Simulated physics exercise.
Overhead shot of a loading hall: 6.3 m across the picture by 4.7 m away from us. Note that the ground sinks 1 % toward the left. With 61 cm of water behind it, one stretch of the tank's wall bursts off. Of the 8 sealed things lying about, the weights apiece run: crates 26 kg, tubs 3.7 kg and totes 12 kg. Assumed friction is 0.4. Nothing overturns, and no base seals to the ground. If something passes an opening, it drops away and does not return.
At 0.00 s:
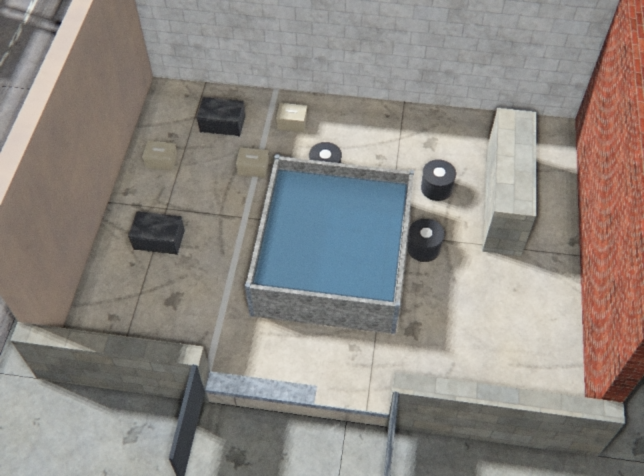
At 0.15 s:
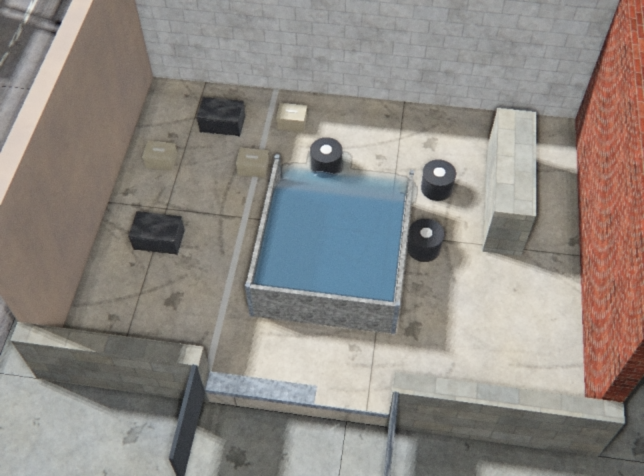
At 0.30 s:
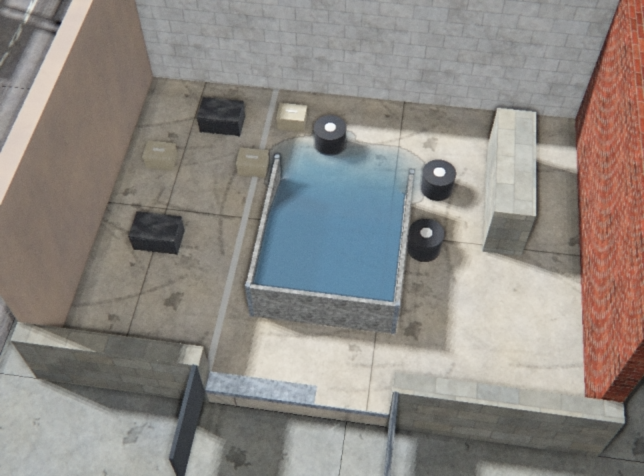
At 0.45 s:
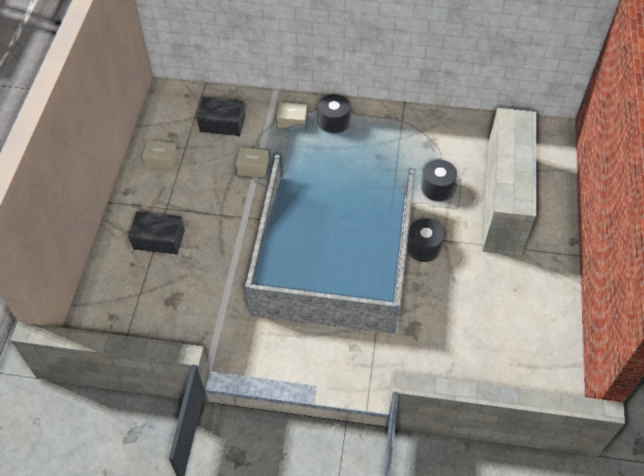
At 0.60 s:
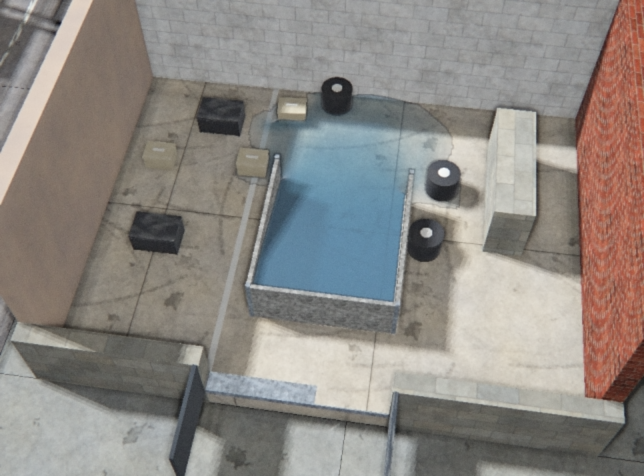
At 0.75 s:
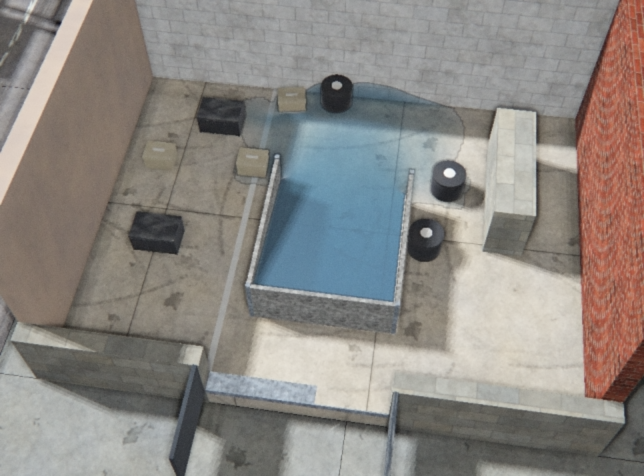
In a walled concrete yard, the far side of a raised tank of blue water disappears and water spreads across the floor toward the back wall, pushing a dark round tub backward, then shifting a pale box and another tub slightly.
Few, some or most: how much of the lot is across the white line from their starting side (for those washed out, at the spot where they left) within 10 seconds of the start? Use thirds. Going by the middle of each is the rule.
It is less than a third.
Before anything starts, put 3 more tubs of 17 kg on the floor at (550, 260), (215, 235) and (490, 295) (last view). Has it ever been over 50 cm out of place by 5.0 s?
In turn: Over, short of it, less.
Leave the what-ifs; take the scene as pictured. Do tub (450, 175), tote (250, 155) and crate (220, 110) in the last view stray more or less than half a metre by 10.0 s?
Going one by one: Goes farther, stays closer, goes farther.
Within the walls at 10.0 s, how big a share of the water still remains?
About 86 in a hundred parts of the water.
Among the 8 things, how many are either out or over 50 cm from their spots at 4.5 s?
I make it 6.
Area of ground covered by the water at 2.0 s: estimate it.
At that time the wet patch spans about 12.0 m2.
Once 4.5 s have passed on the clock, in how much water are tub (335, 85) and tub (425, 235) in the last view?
Roughly 11 and 4 cm.
After 2.0 s 1 of 8 are over the mark; 1 afloat.
After 4.5 s 2 of 8 are over the mark; 3 afloat.
After 7.0 s 2 of 8 are over the mark; 3 afloat.
After 10.0 s 1 of 8 are over the mark; 2 afloat.
